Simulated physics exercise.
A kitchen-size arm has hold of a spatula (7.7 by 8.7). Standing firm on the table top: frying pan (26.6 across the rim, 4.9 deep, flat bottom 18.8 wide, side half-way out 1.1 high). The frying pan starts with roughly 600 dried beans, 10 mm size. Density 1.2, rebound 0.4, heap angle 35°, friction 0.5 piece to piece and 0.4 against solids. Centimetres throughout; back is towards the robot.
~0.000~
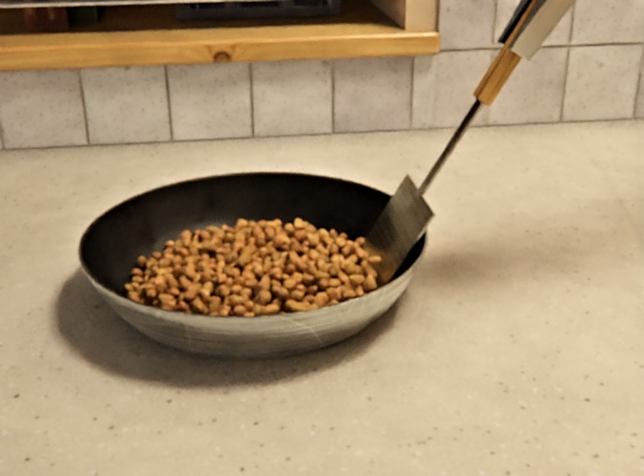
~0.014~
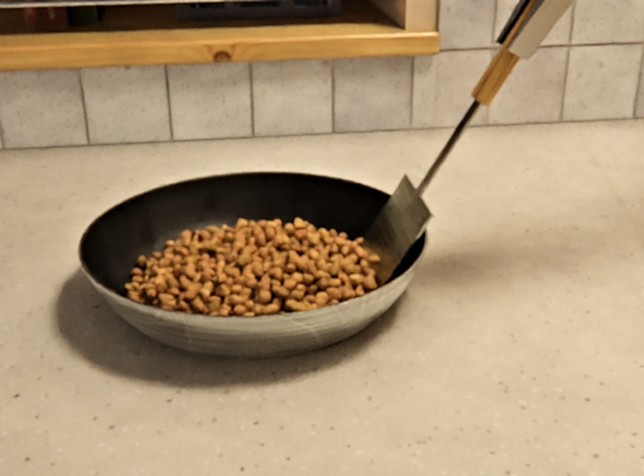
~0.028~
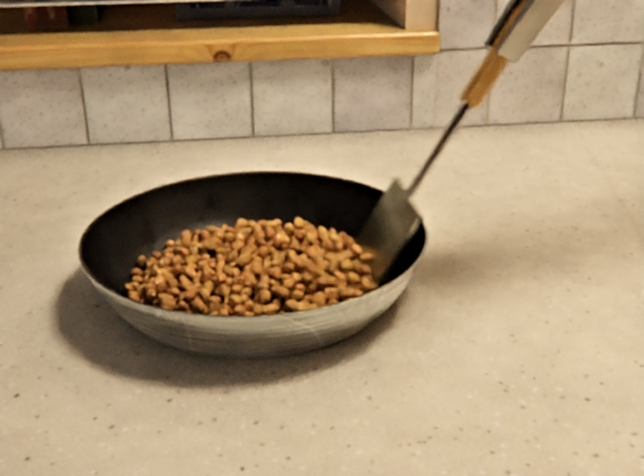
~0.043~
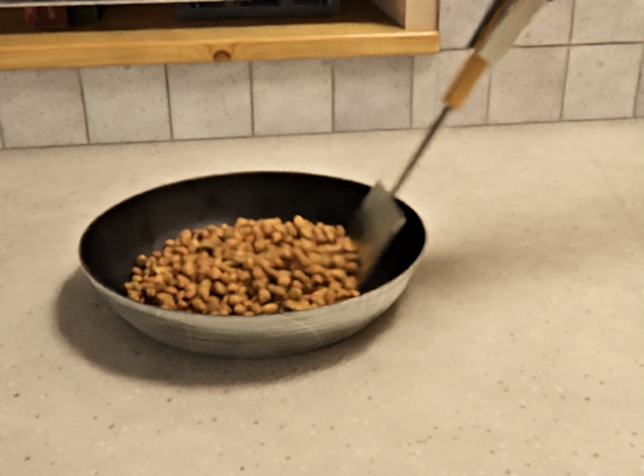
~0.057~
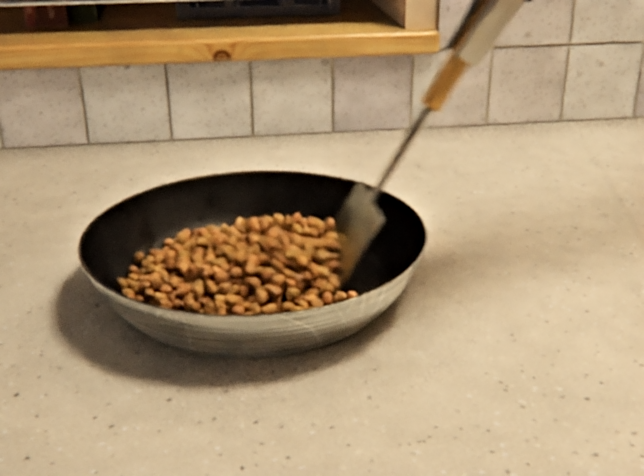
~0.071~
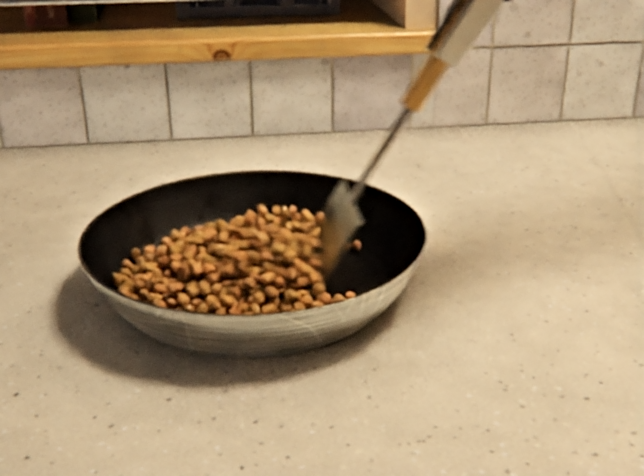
A robot arm with a spatula pushes a pile of brown beans leftward in a frying pan.
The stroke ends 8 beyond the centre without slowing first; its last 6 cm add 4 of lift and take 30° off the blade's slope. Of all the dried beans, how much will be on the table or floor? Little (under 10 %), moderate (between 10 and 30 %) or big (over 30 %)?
On the table or floor the share is moderate, between 10 and 30 %.
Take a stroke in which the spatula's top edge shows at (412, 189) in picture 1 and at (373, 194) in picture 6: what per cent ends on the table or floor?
Some 0 per cent.
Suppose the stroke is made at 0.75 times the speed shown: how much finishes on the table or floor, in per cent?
Some 5 per cent.
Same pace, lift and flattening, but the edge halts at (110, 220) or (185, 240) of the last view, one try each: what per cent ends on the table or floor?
About 30 and 5 per cent.
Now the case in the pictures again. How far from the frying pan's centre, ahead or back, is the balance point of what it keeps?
Roughly 4.5 cm ahead.
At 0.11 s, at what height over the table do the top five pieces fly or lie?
Some 6 cm.
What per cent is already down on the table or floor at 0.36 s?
Some 15 per cent.
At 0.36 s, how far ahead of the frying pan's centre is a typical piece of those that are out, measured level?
Some 22 cm.
After 0.11 s, sloping 59°, highest piece 7 above the table; 599 in the frying pan.
After 0.14 s, sloping 49°, highest piece 7 above the table; 599 in the frying pan.
After 0.36 s, sloping 29°, highest piece 6 above the table; 517 in the frying pan, 78 on the table or floor, 4 on the blade or in flight.
After 1.41 s, sloping 29°, highest piece 6 above the table; 517 in the frying pan, 82 on the table or floor.
In the end, 517 in the frying pan, 82 on the table or floor. That is 14 % on the table or floor.
